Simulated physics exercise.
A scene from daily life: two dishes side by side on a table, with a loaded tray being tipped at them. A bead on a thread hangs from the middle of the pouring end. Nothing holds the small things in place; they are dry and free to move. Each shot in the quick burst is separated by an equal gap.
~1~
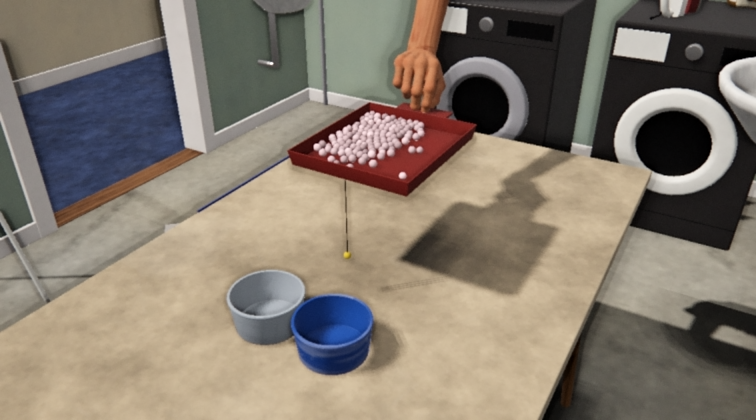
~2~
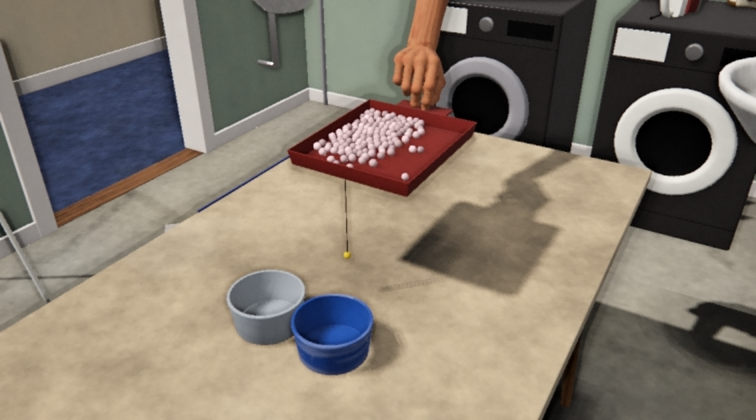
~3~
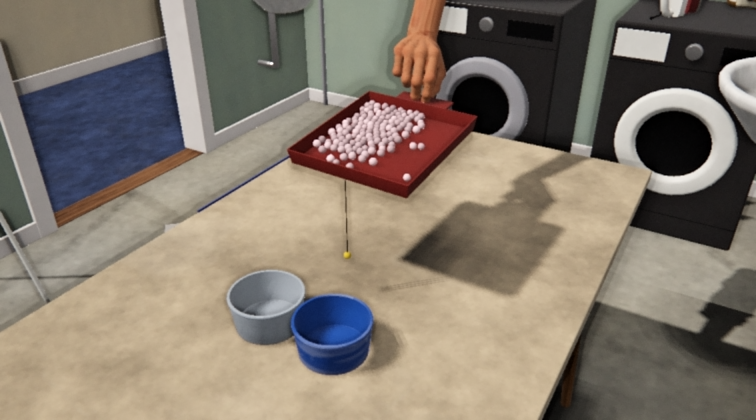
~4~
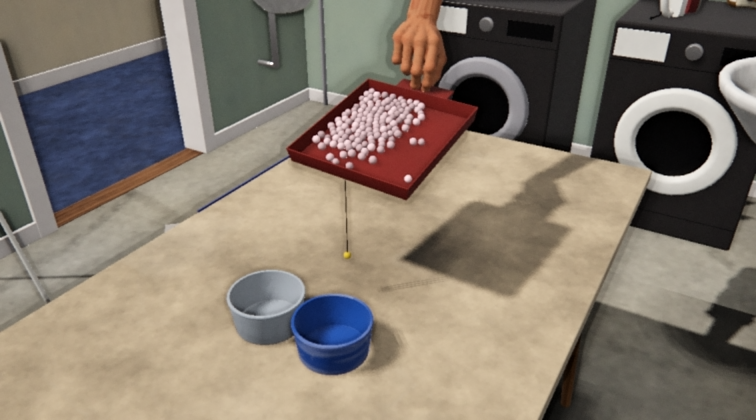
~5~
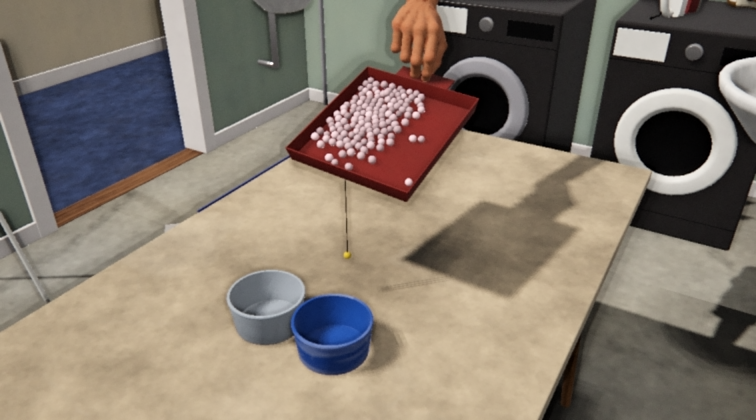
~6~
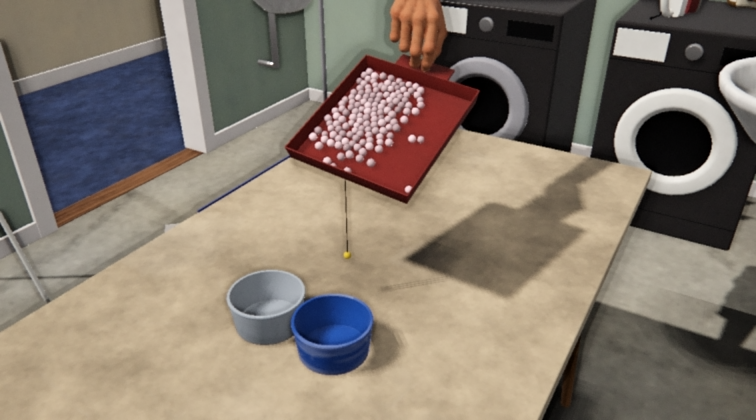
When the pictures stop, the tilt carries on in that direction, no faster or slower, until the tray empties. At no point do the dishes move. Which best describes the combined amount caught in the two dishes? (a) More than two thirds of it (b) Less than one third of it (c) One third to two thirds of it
The answer is b.
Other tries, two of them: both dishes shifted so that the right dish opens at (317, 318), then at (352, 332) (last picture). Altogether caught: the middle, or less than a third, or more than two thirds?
Initially under a third, afterwards under a third.
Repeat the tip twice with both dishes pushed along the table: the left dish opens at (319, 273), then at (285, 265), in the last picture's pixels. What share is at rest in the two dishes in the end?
Around 90 and around 30 per cent, in that order.
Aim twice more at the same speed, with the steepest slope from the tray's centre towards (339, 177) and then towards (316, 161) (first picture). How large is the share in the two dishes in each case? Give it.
Shares, approx.: 20 %, then 0 %.
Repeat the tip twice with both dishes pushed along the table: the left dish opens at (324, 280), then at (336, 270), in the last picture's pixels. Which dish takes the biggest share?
First placement: The rightmost one; second placement: The rightmost one.
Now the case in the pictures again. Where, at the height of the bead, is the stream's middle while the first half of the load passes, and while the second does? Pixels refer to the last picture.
It goes through near (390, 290) first, then near (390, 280).
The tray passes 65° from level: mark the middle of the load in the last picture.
Its middle sits at about pixel (378, 179).
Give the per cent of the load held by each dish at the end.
Left dish: 0 %, right dish: 0 %.
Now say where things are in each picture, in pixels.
The first picture shows corners of the pouring end near (291, 150) and (407, 181), level; middle of the load near (376, 137), sugar pearls; left dish near (243, 326); right dish near (310, 355); bead on its thread near (348, 255).
The second picture shows corners of the pouring end near (291, 150) and (407, 182), level; middle of the load near (376, 136).
The third picture shows corners of the pouring end near (291, 149) and (407, 184), tipped barely, lowest at the right corner; middle of the load near (376, 131).
The fourth picture shows corners of the pouring end near (290, 148) and (406, 187), tipped a little, lowest at the right corner; middle of the load near (376, 124).
The fifth picture shows corners of the pouring end near (289, 147) and (406, 190), tipped clearly, lowest at the right corner; middle of the load near (375, 118), only a few on the move.
The sixth picture shows corners of the pouring end near (289, 146) and (406, 193), tipped clearly, lowest at the right corner; middle of the load near (374, 115), the whole lot on the move; left dish near (243, 326); right dish near (310, 355).
Shortly afterwards, tray tipped steeply; the bulk on the tray; only a few outside both; a little in the air.
Next, tray tipped past a quarter turn; near a third on the tray; only a few in the right dish; near a third outside both; near a quarter in the air.
Some moments later, tray tipped past a quarter turn; only a few in the right dish; all but a few outside both.
In the end, tray tipped past a quarter turn; only a few in the right dish; none at all in the left dish; all but a few outside both.
